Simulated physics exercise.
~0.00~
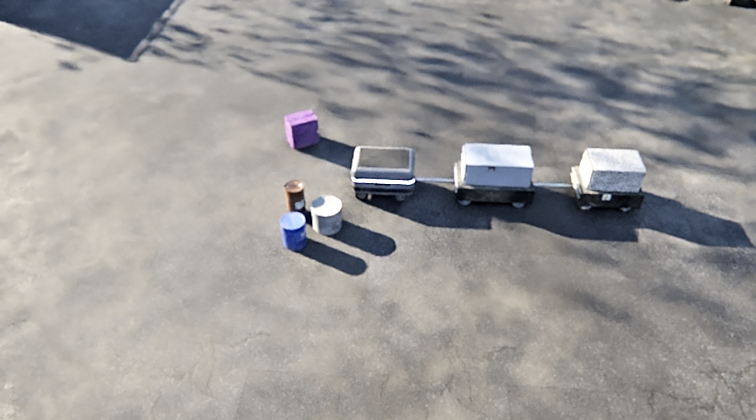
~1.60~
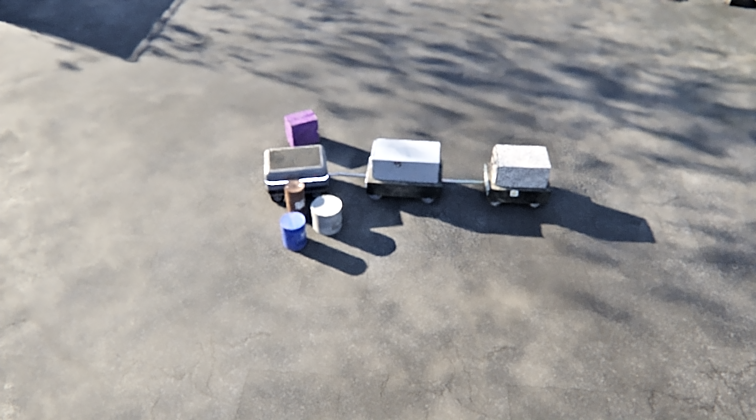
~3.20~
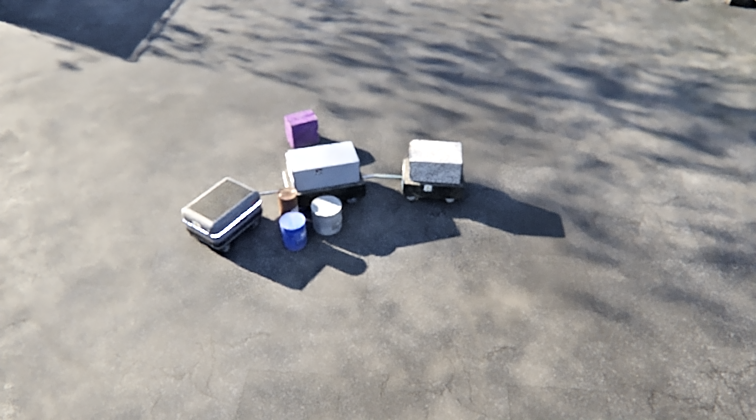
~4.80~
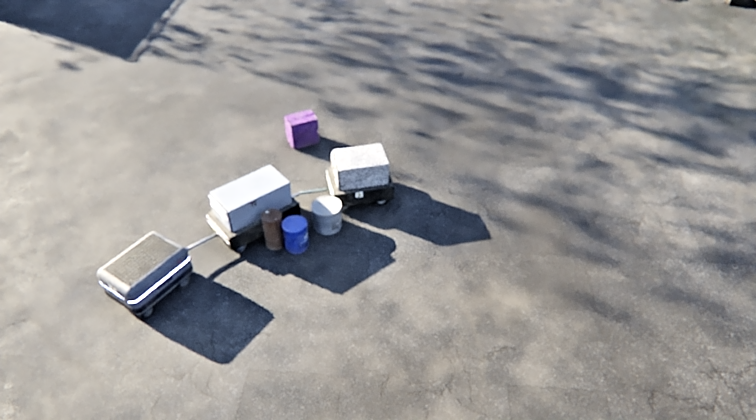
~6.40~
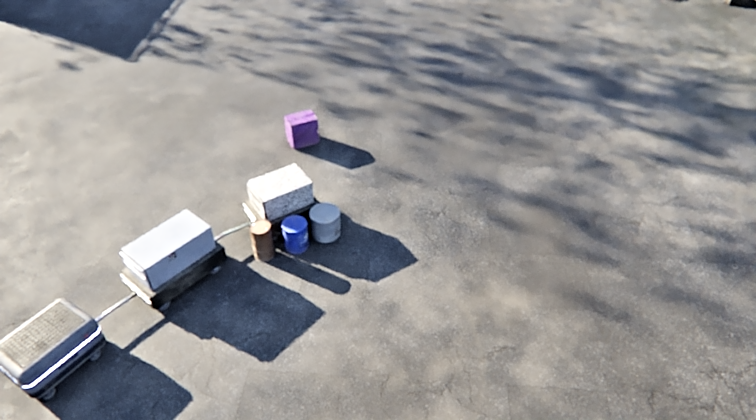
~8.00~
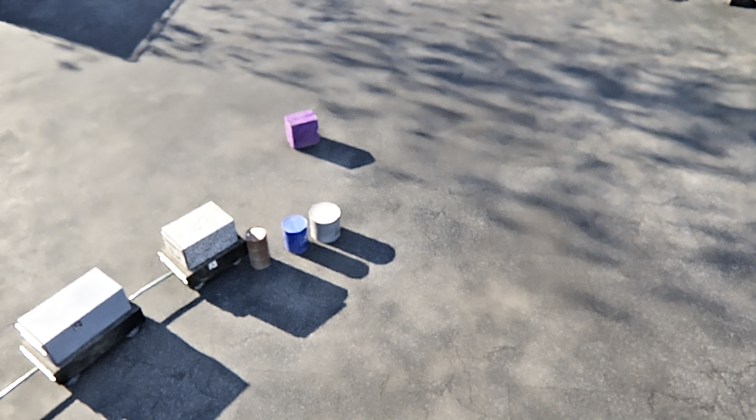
A small tow train of three linked carts rolled left across the pavement and curved toward the lower left, squeezing past some containers and nudging the brown canister along, which ended up still upright, while the blue pail and purple box stayed put.
